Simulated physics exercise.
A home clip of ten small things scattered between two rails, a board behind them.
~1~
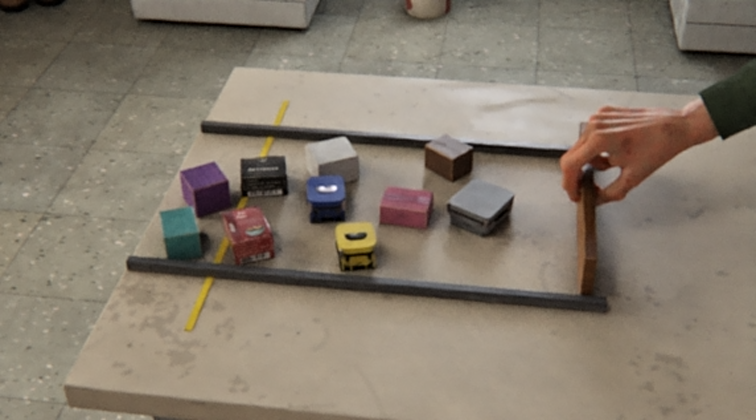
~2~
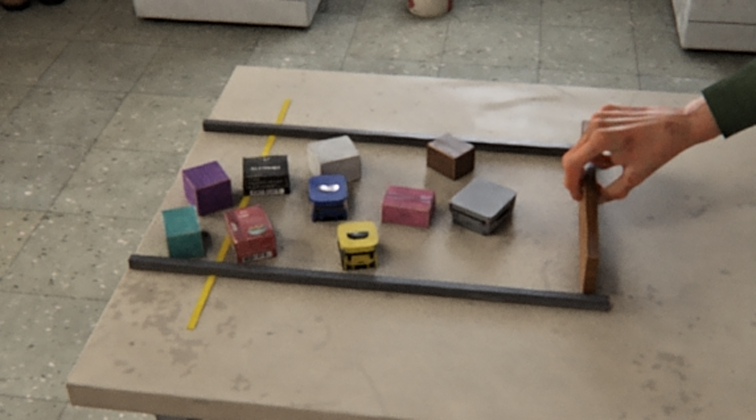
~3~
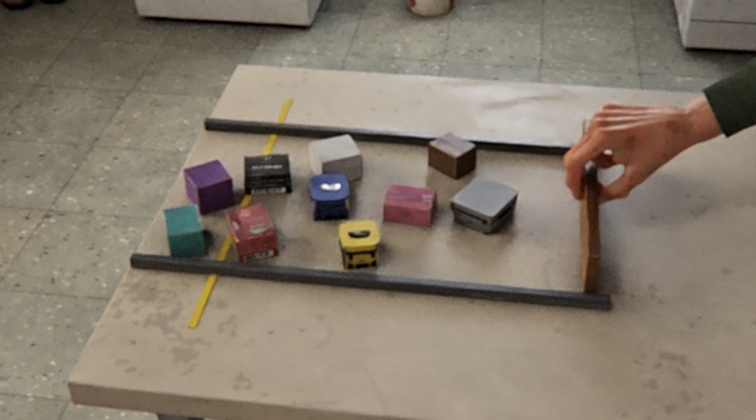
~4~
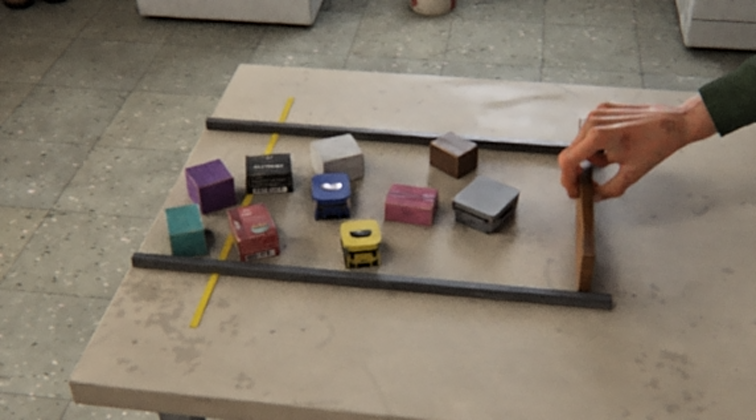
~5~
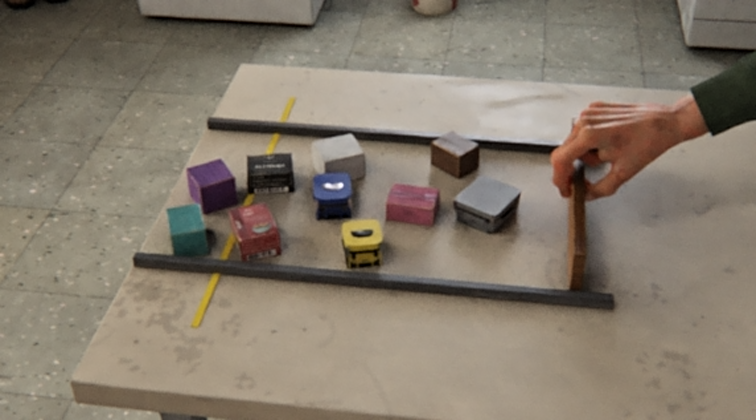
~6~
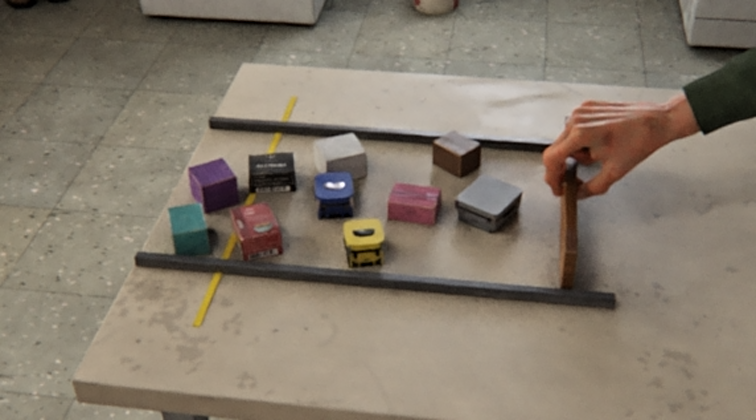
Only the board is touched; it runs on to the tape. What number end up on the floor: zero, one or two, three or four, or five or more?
In the end the number that fall off is three or four.
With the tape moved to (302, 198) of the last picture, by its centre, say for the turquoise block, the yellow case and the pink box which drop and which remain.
The turquoise block survives; the yellow case is kept; the pink box survives.
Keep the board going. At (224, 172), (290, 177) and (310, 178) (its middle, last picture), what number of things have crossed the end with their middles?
The counts: 6, 1 and 1.
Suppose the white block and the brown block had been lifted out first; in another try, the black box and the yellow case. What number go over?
It would be 3 and 2.
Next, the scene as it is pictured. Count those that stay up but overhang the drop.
The number is 2.
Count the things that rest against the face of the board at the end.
The number is 4.
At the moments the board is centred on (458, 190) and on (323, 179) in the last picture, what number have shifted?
The counts are 3 and 9.
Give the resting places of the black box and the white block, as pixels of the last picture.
About (202, 154), and the other about (242, 161).
Soon after, none off yet; turquoise block at rest near (189, 230); purple block at rest near (214, 186); black box at rest near (272, 173).
After that, none off yet; turquoise block at rest near (189, 230); purple block displaced a little near (192, 184); black box displaced about its own width near (222, 158).
In the end, the number that fall off is three or four; gone, blue case, purple block and turquoise block.
